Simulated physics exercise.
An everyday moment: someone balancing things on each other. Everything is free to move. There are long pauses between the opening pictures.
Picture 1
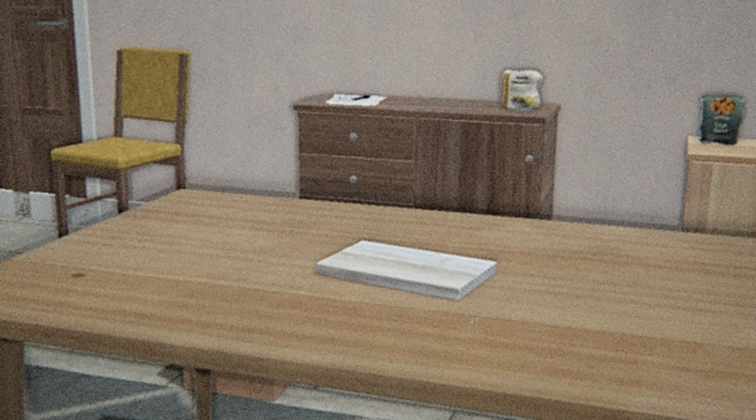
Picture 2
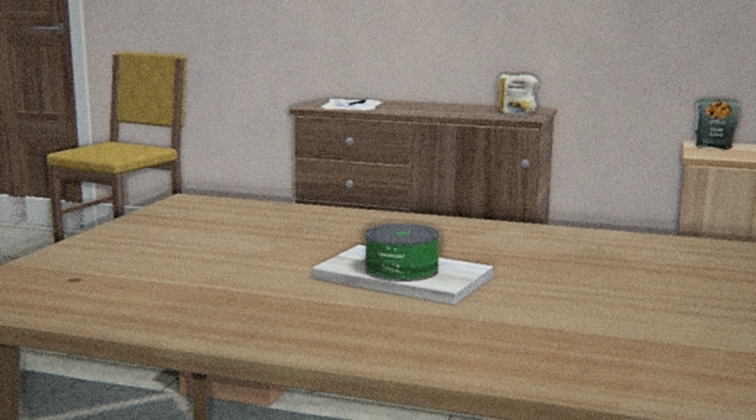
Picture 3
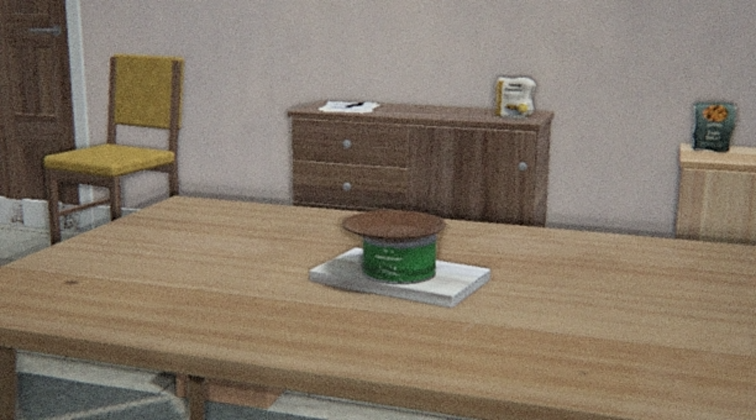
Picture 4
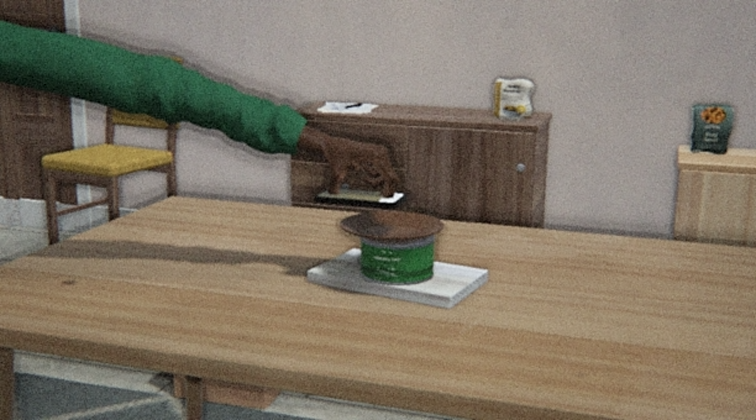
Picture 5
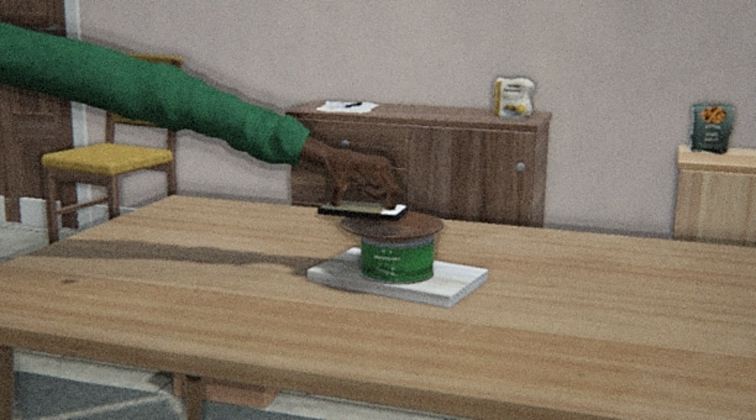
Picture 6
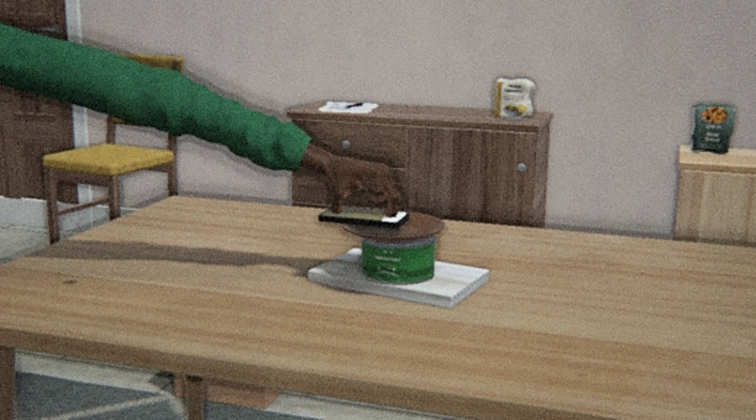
The clip shows a white board on a wooden table, then a green tub on it and a brown plate on the tub, before a green-sleeved arm reaches in from the left and lowers a black phone onto the plate.
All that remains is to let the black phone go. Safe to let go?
It keeps its balance.
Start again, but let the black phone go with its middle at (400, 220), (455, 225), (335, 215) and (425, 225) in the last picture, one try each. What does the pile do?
First, it holds; second, it loses its balance; third, it comes apart; fourth, it holds.
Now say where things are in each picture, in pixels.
In the first frame, the last thing is not in view yet; white board (407, 268).
In the second frame, the last thing is not in view yet.
In the third frame, the last thing is not in view yet; green tub (399, 254).
The fourth frame shows on its way; black phone (361, 199); white board (398, 276).
The fifth frame shows on its way; black phone (363, 210); brown plate (392, 229).
The sixth frame shows in place under the hand; black phone (364, 217); green tub (398, 255).
Then, 0.30 s past the last view, nothing moves.
Then, 1.00 s past the last view, black phone resting near (364, 218).
Finally, all 4 still in place. Final places as the last picture's camera would see them, black phone near (364, 218). The pile stays up.
